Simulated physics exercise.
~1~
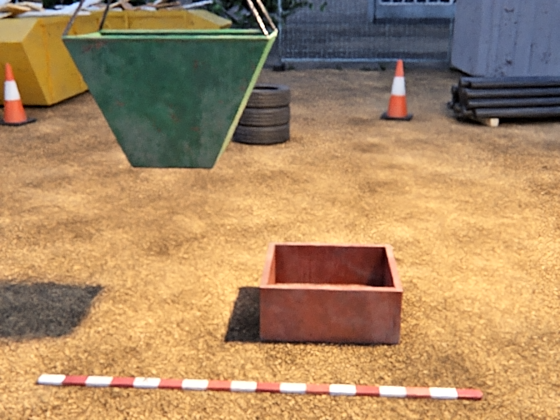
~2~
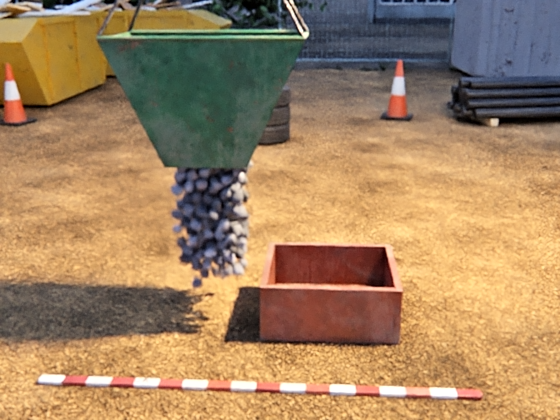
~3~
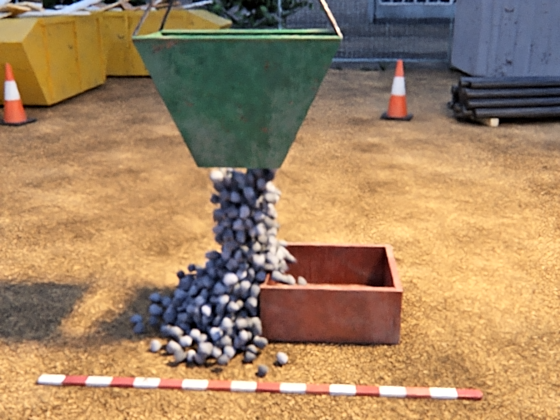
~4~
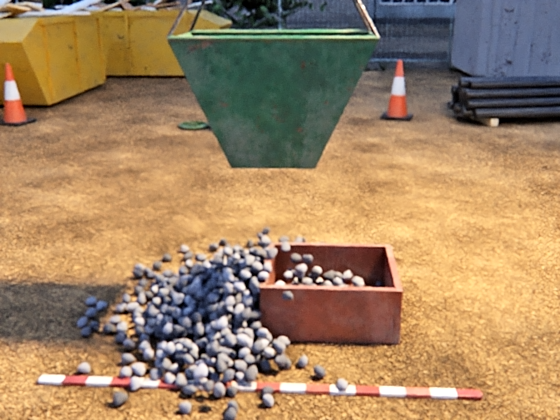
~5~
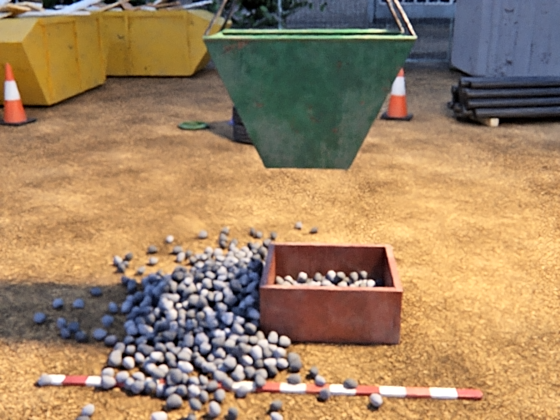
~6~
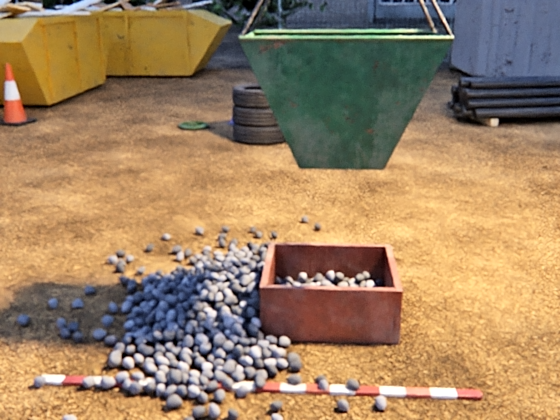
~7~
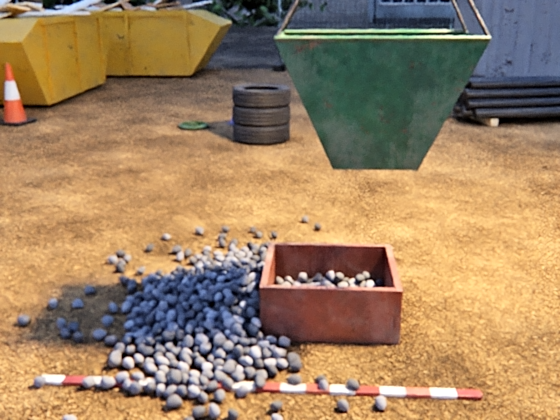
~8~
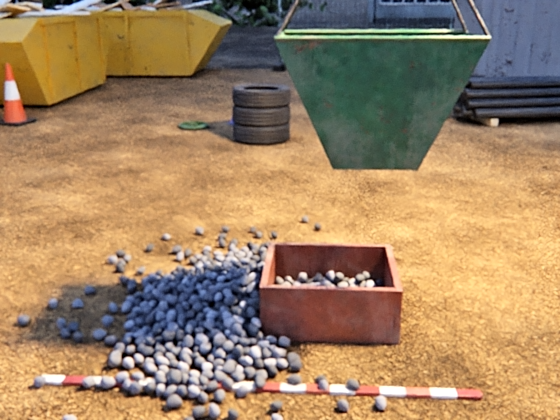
In the video, a green skip moves right above a gravel yard and releases grey cobbles from its underside, emptying before it passes a reddish open bin. Most stones lie heaped left of the bin, some sit inside, and a few rest beside it as the skip stops.
